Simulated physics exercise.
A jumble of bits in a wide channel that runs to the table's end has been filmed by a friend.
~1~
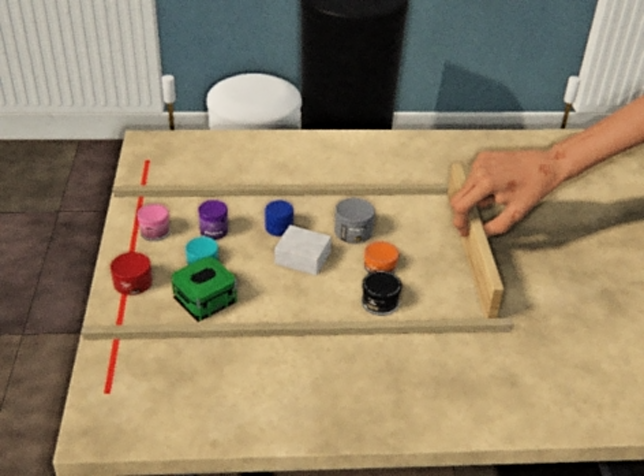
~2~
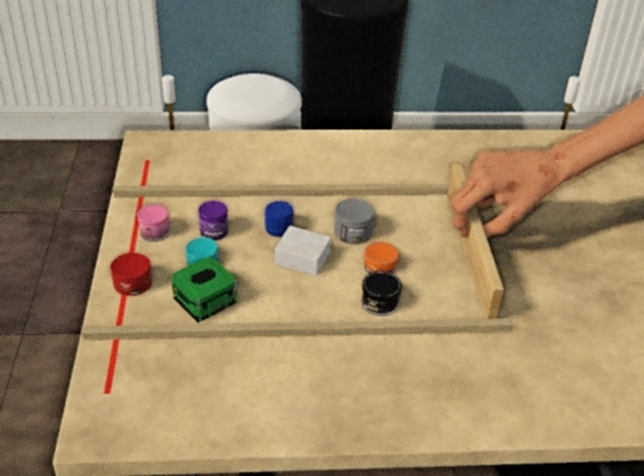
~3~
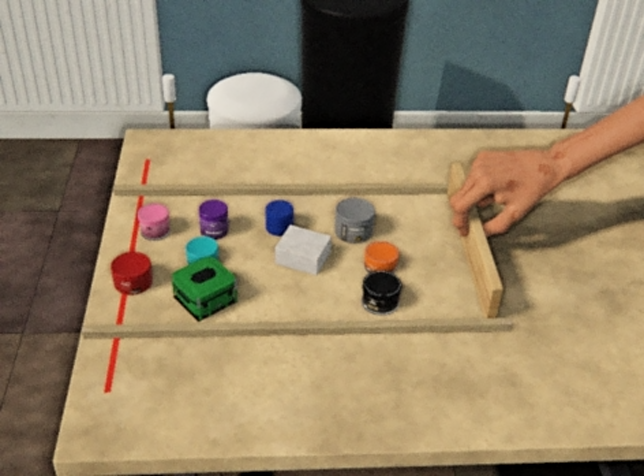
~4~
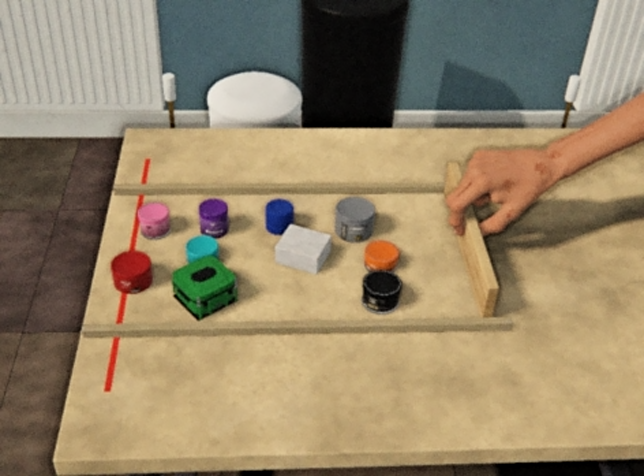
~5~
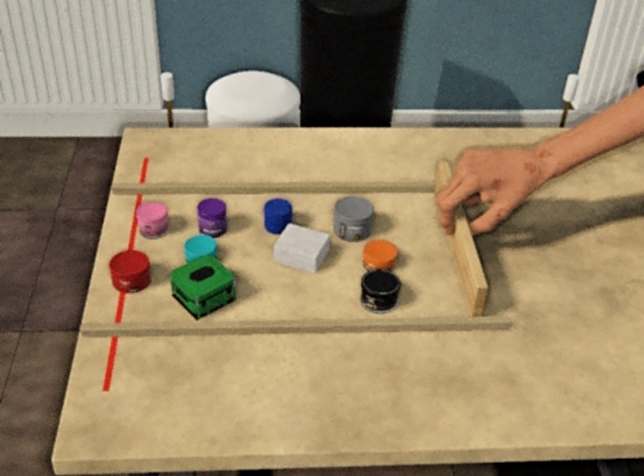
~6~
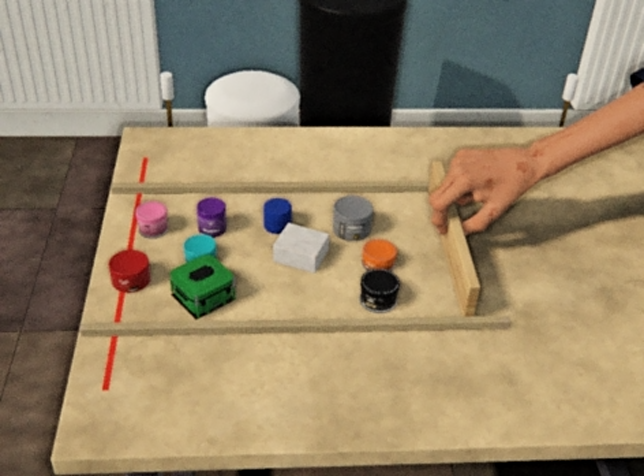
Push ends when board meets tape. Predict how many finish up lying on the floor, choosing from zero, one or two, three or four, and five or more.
My prediction is five or more.
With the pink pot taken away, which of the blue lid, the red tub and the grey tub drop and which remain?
The blue lid holds on, the red tub drops off, the grey tub does not fall.
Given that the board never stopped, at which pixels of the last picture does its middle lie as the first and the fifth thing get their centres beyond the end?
At (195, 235) for the first, at (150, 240) for the fifth.
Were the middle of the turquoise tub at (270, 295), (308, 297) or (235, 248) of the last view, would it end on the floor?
Well, the turquoise tub goes off the edge first, goes off the edge next, and goes off the edge last.
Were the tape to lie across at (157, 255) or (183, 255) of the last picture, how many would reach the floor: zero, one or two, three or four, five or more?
At each place: One or two and 1 or 2.
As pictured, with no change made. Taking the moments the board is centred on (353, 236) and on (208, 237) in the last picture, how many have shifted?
It comes to 4 for the first spot, 10 for the other.
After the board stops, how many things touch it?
4 in contact.
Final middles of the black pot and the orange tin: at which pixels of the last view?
Black pot at about (97, 305), orange tin at about (108, 266).
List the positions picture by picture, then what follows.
In the first frame, red tub (132, 274); pink pot (154, 223); turquoise tub (202, 253); board (473, 237); tape (131, 258).
In the second frame, pink pot (154, 223); board (473, 237).
In the third frame, turquoise tub (202, 253); orange tin (381, 259).
In the fourth frame, red tub (132, 272); purple tub (214, 219).
In the fifth frame, pink pot (153, 220); grey tub (353, 219).
In the sixth frame, red tub (130, 271); pink pot (152, 220); turquoise tub (200, 251); board (451, 235); tape (129, 255).
A little later, none off yet; red tub at rest near (130, 271); pink pot at rest near (152, 220); turquoise tub at rest near (200, 251).
Next, none off yet; red tub at rest near (130, 271); pink pot at rest near (152, 220); turquoise tub moving near (190, 254).
Later still, none off yet; red tub shifted about its own width near (88, 267); pink pot shifted about its own width near (108, 219); turquoise tub shifted well along near (125, 263).
When it is over, the number that fall off is five or more; down, white block, purple tub, green case, turquoise tub, pink pot and red tub.
